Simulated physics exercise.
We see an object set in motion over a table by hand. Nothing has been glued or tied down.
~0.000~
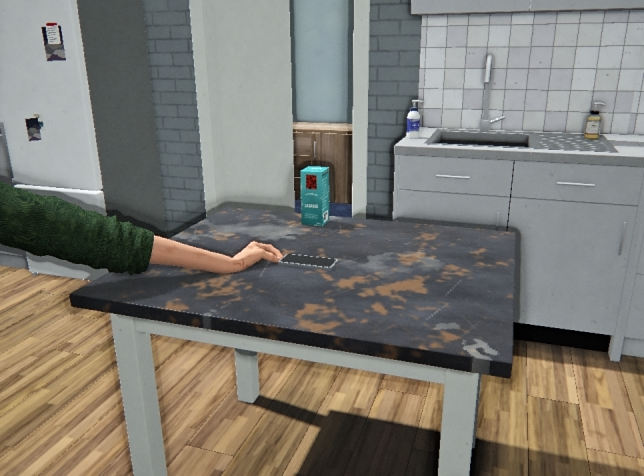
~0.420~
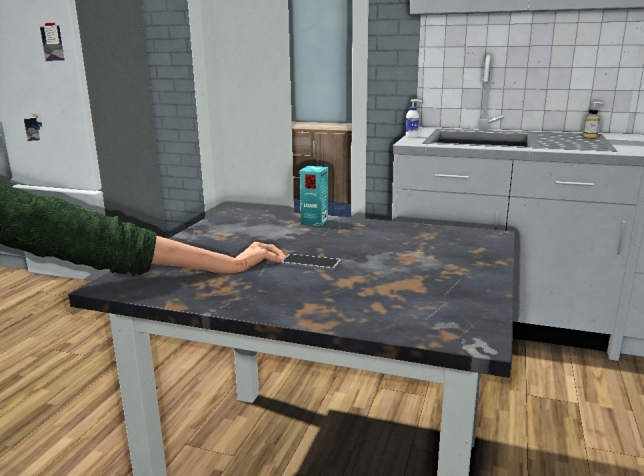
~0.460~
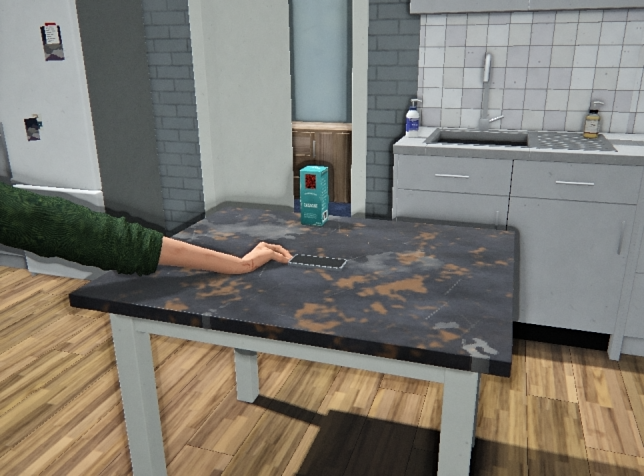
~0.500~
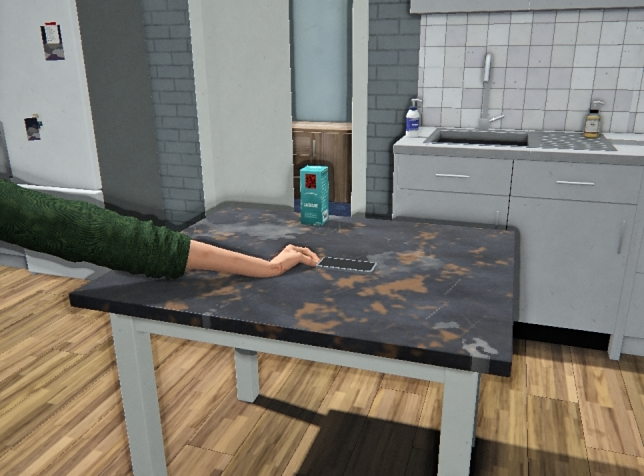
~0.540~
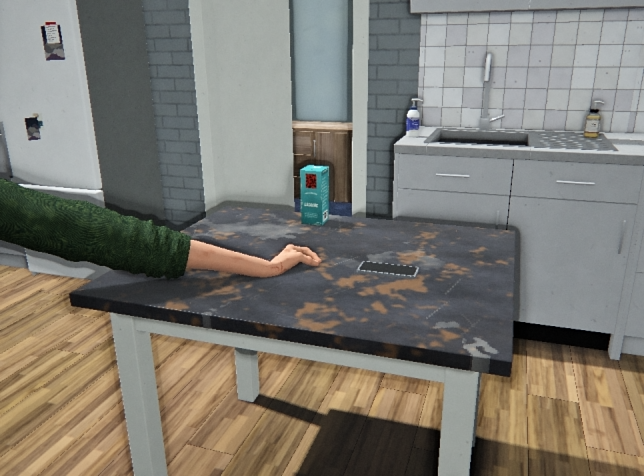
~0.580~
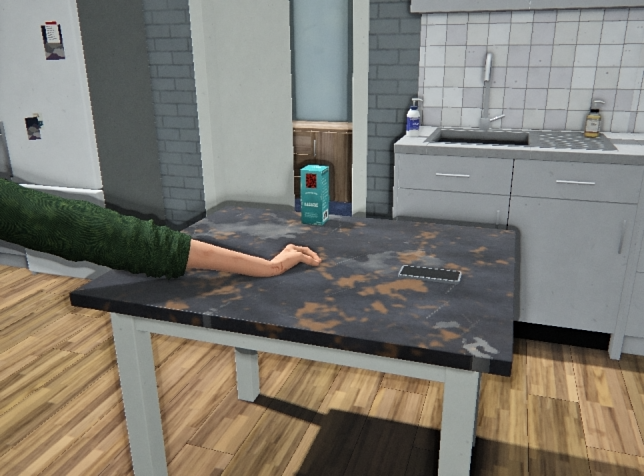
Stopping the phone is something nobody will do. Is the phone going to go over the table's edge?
Yes, it ends up off the table.
By 0.78 s, grey phone now off the table.
By 0.98 s, things are still on the move.
By 1.18 s, as before.
When it is over (1.3 s), off the table, grey phone.
